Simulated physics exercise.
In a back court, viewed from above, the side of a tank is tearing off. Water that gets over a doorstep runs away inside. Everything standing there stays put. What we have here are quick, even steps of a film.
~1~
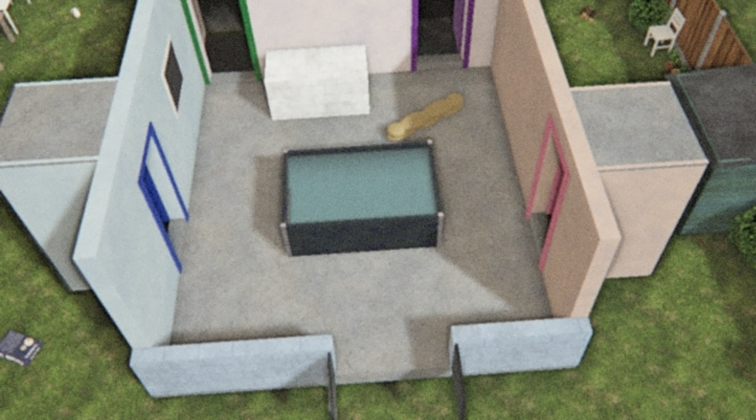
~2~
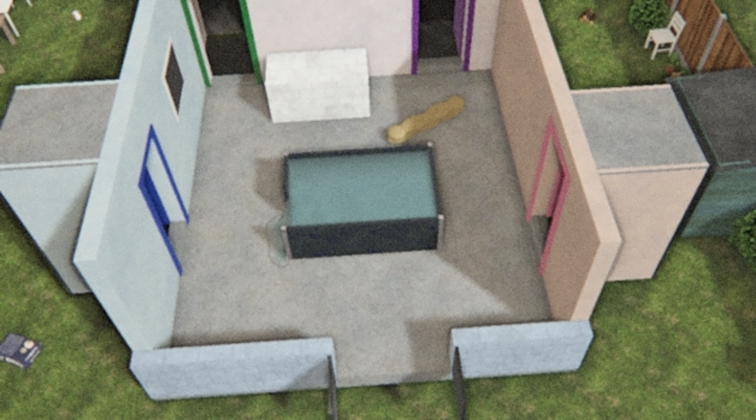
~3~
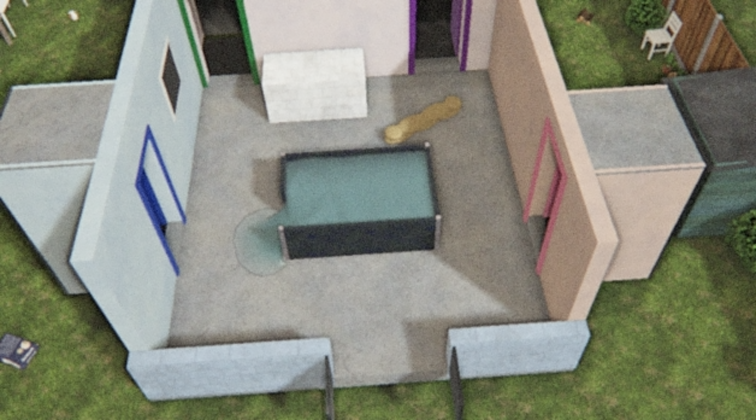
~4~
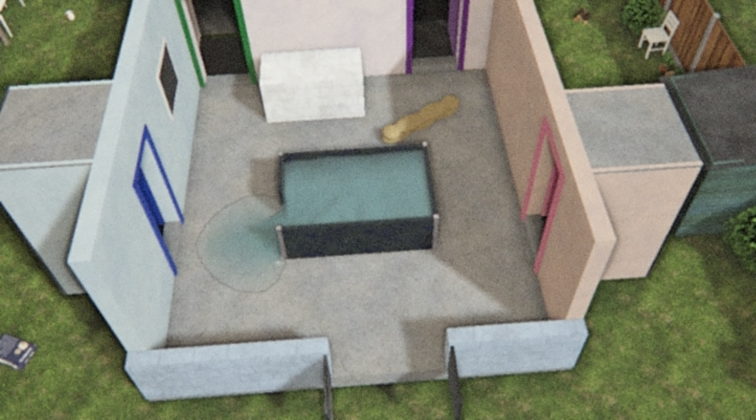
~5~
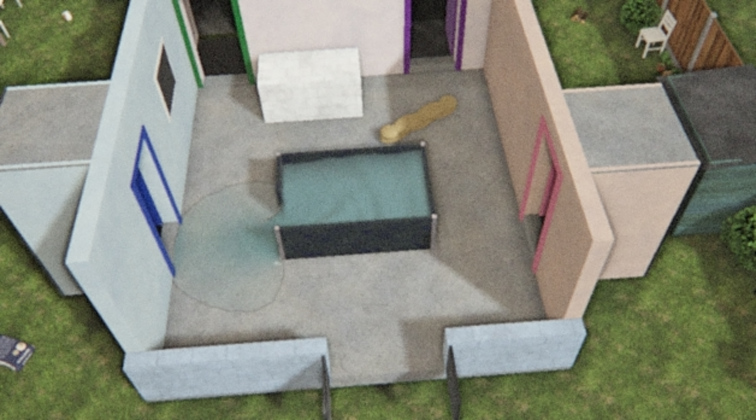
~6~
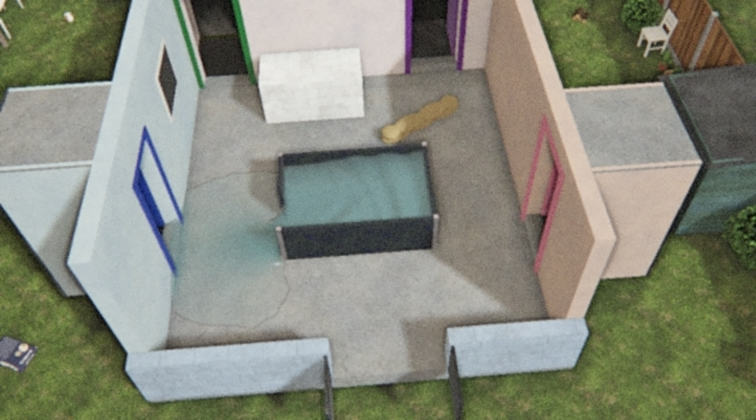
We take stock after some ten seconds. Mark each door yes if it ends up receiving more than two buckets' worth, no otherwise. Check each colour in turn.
Purple door - no, blue door - yes, pink door - no, green door - yes.
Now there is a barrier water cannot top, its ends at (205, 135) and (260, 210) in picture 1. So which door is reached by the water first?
That would be the door marked blue.
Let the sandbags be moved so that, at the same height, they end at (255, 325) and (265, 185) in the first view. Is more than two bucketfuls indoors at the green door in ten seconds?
Briefly, the green one tops the limit.
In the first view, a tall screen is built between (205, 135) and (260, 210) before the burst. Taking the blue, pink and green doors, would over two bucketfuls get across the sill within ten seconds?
Taking them in turn, the blue one is flooded, the pink one is spared and the green one is spared.
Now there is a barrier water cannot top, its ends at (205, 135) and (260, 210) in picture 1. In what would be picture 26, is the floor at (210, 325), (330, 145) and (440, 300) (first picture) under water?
Point by point: First submerged, second not reached, third submerged.
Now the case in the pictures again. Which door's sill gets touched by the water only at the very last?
That would be the purple-painted one.
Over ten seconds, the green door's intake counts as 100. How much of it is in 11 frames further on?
Around 0 percent.
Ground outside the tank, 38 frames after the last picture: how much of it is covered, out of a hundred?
Near 70 in a hundred.
A moment on, water covers 20 % of the floor; the purple door not reached, the blue door far over two buckets in, the pink door not reached, the green door not reached.
Next, water covers 25 % of the floor; the purple door not reached, the blue door far over two buckets in, the pink door not reached, the green door wet at the sill, nothing in.
Then, water covers 50 % of the floor; the purple door not reached, the blue door far over two buckets in, the pink door not reached, the green door over two buckets in.
Later, water covers 70 % of the floor; the purple door wet at the sill, nothing in, the blue door far over two buckets in, the pink door wet at the sill, nothing in, the green door far over two buckets in.
In the end, water covers 95 % of the floor; the purple door wet at the sill, nothing in, the blue door far over two buckets in, the pink door wet at the sill, nothing in, the green door far over two buckets in.
